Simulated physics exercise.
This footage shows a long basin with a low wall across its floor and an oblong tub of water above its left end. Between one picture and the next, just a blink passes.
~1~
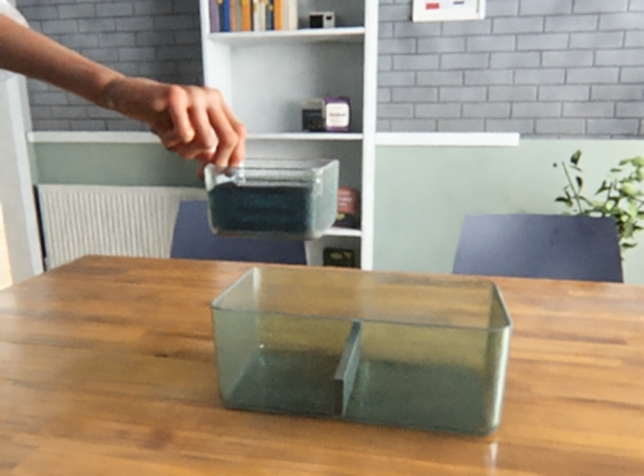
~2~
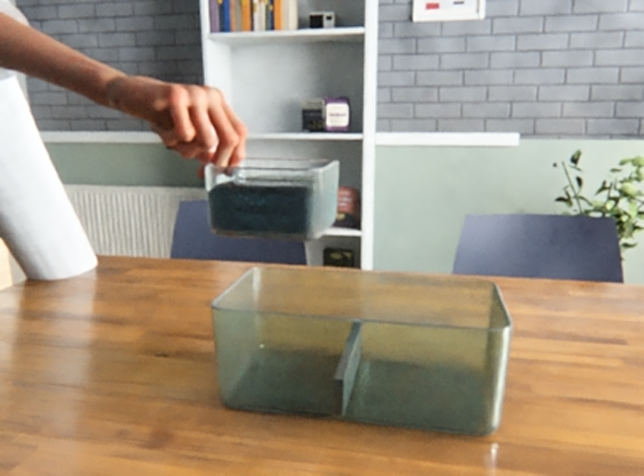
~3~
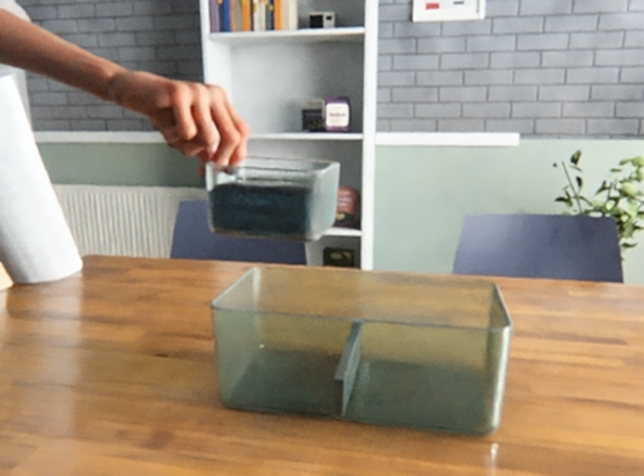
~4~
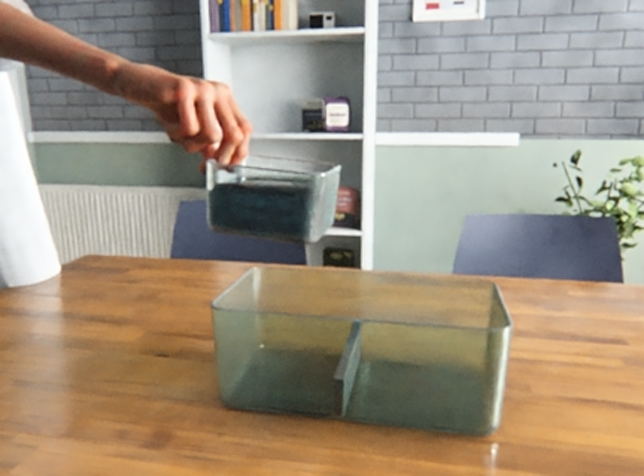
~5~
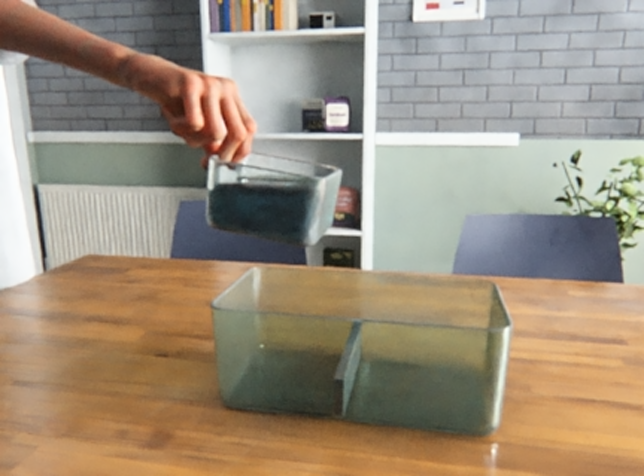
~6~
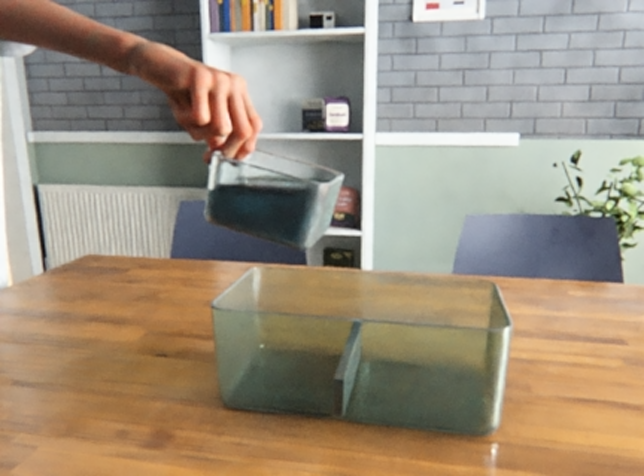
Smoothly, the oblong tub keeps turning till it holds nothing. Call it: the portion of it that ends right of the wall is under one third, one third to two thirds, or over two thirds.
Over two thirds.
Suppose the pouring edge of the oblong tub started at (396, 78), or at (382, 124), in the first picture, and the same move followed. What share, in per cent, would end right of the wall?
Try one: 85 %; try two: 95 %.
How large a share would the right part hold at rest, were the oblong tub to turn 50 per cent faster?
Roughly 75 in a hundred.
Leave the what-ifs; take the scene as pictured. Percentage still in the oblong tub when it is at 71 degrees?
Near 50 per cent.
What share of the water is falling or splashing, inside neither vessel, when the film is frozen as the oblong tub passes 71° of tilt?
Near 30 in a hundred.
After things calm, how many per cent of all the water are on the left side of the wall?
Roughly 25 per cent.
A moment on, the oblong tub is tipped part way and 52 per cent is still to pour, 0 is left of the wall and 17 right of it.
Next, the oblong tub is tipped right over and 9 per cent is still to pour, 11 is left of the wall and 74 right of it.
Then the oblong tub is tipped right over and 0 per cent is still to pour, 24 is left of the wall and 75 right of it.
Later the oblong tub is tipped right over and 0 per cent is still to pour, 24 is left of the wall and 75 right of it.
Finally, 24 per cent lies left of the wall, 75 right of it and 0 outside.
